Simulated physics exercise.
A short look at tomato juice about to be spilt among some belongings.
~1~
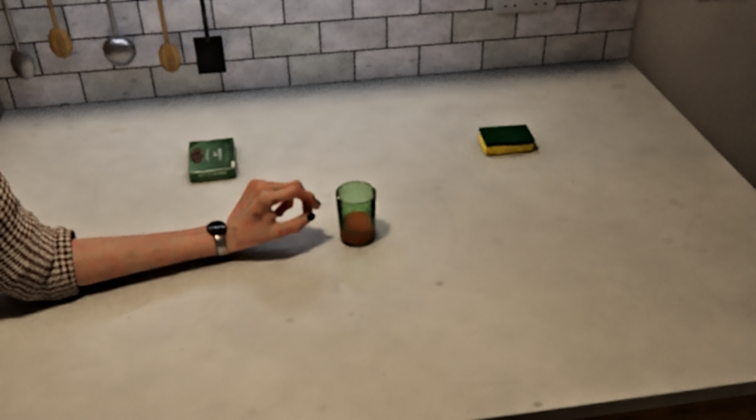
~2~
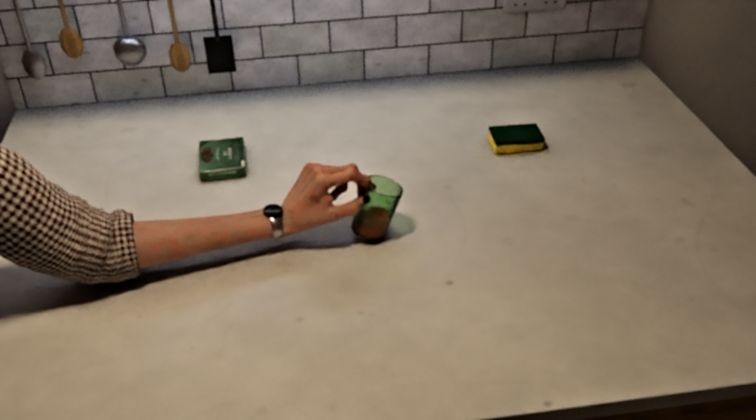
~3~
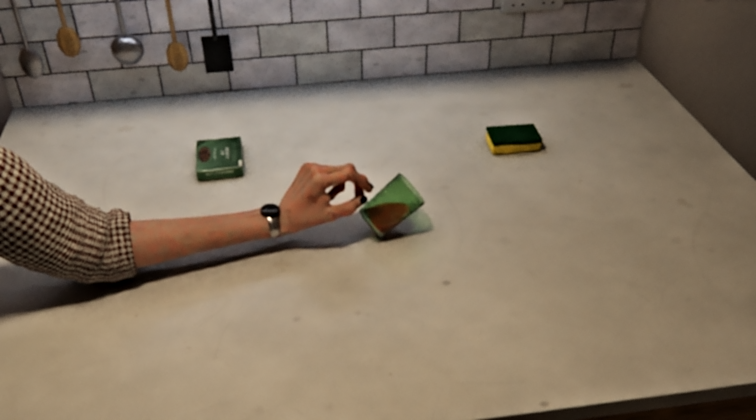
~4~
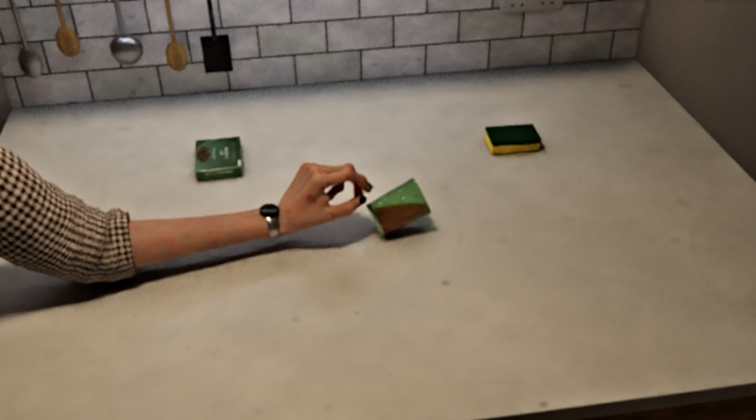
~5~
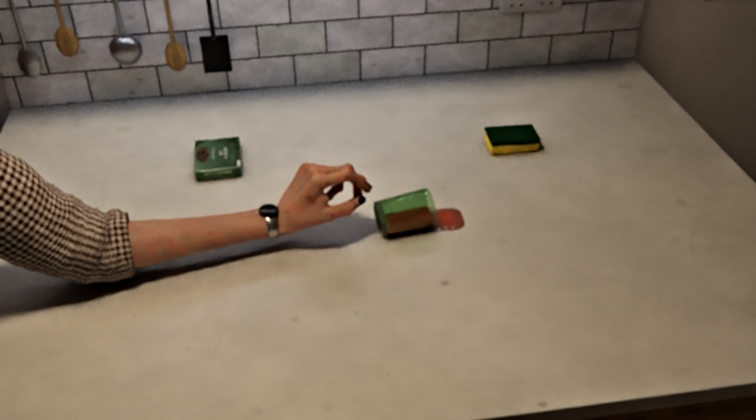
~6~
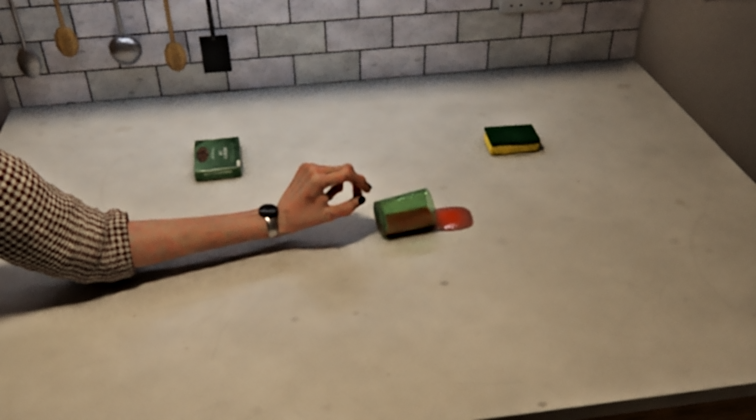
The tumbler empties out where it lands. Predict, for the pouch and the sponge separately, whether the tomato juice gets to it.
Result: The pouch will most likely avoid the spill. The sponge will most likely avoid the spill.
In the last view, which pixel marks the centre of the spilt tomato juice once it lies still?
Near (527, 204).
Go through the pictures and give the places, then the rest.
In the first picture, it stands upright; tumbler (357, 213) about a quarter full; pouch (211, 154); sponge (507, 133).
The second picture shows fingers against its side; tumbler about a quarter full, surface at (372, 219).
In the third picture, it is falling; tumbler (393, 205) tipped 55°; sponge (514, 133).
In the fourth picture, it is falling; tumbler (400, 207) tipped 70°; pouch (218, 152).
In the fifth picture, it is down; tumbler (406, 212) tipped 85°; a puddle starts at (446, 219).
In the sixth picture, it is down; tumbler (406, 212) tipped 85°; a puddle starts at (450, 218); pouch (217, 153); sponge (513, 133).
A moment on, the puddle covers about as much as a saucer; the pouch is untouched; the sponge is untouched.
Further on, the puddle covers about as much as a plate; the pouch is untouched; the sponge is untouched.
When it is over, the puddle covers about as much as a plate; the pouch is untouched; the sponge is untouched.
